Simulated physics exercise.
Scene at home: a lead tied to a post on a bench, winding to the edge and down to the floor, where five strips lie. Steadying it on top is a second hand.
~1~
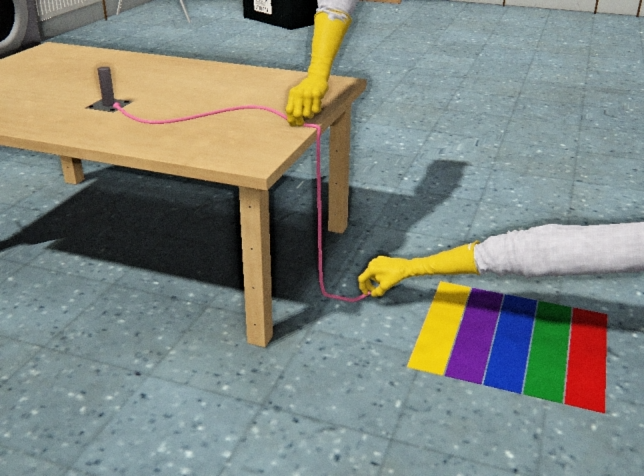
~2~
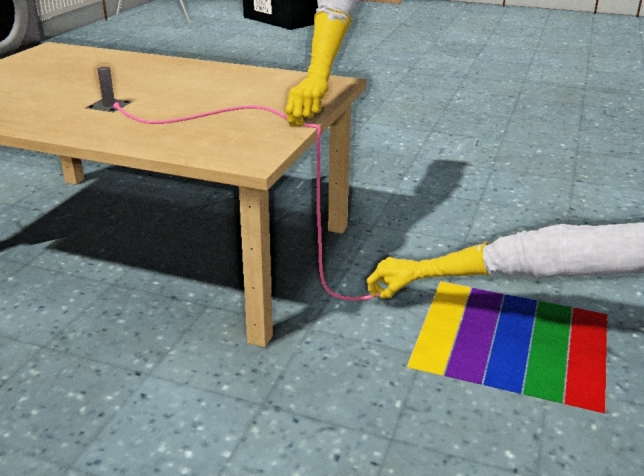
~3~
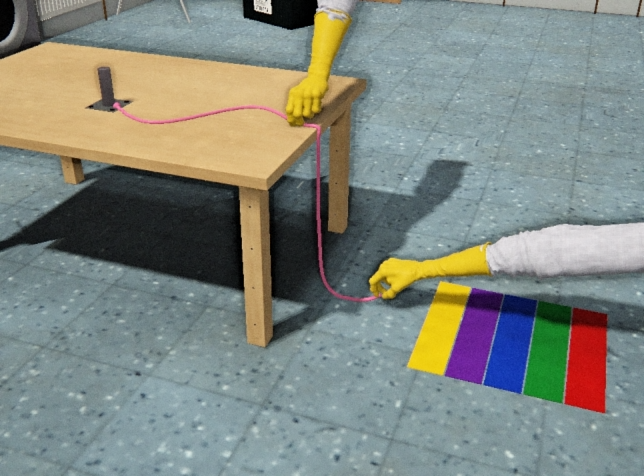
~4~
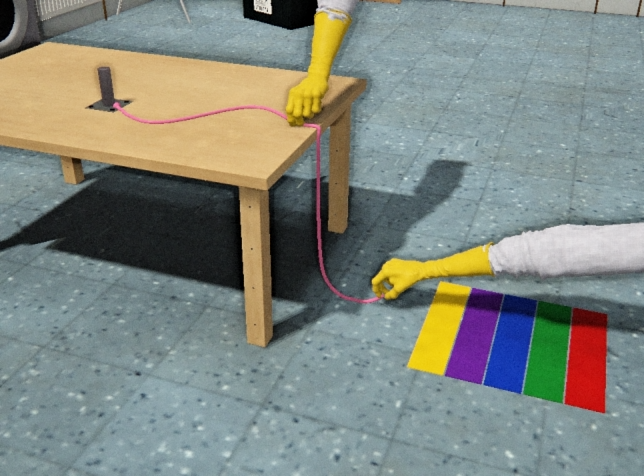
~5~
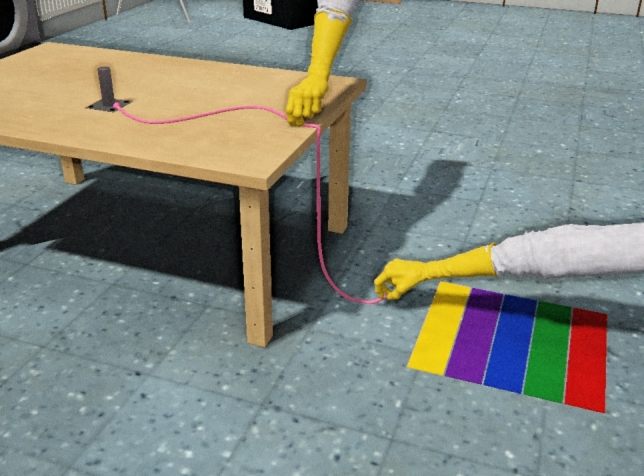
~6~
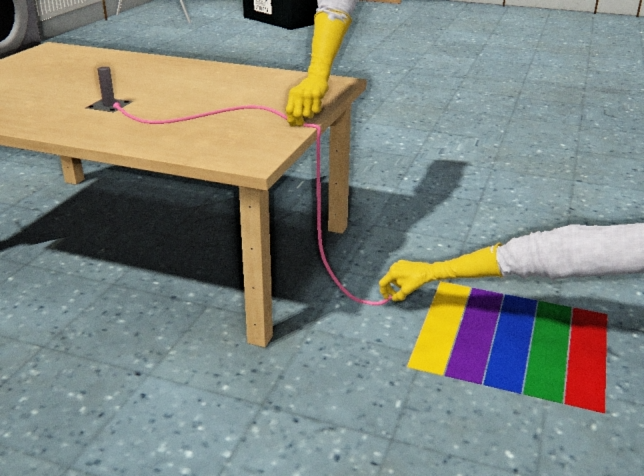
At home, one gloved hand resting on a wooden bench while another slowly draws a pink lead's end rightward near coloured strips.
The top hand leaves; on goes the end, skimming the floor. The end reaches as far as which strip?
As far as the green strip.
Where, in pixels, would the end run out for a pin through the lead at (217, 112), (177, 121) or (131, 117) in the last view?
Pixel spots, one per try: About (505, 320), (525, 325), (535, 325).
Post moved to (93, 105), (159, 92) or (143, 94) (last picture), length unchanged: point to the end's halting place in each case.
In that order: (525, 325), (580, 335) and (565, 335).
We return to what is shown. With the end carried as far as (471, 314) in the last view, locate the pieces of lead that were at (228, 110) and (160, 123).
Point one: (255, 119); point two: (187, 112).
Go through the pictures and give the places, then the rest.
End (370, 293); yellow (431, 353); purple (468, 362); blue (506, 370); green (545, 379); red (586, 388), in the first frame.
End (378, 294); lead through (130, 116) (202, 116) (271, 111) (318, 139) (319, 214) (322, 278), in the second frame.
End (381, 295), in the third frame.
End (383, 295); lead through (130, 116) (202, 116) (271, 111) (318, 139) (319, 214) (325, 278), in the fourth frame.
End (386, 296), in the fifth frame.
End (390, 297); lead through (130, 116) (202, 116) (271, 111) (318, 139) (319, 214) (334, 278), in the sixth frame.
A little later, end near (471, 314); over purple.
Next, end near (519, 324); over blue.
When it is tight, end near (547, 329); over green. It halts on the green strip.
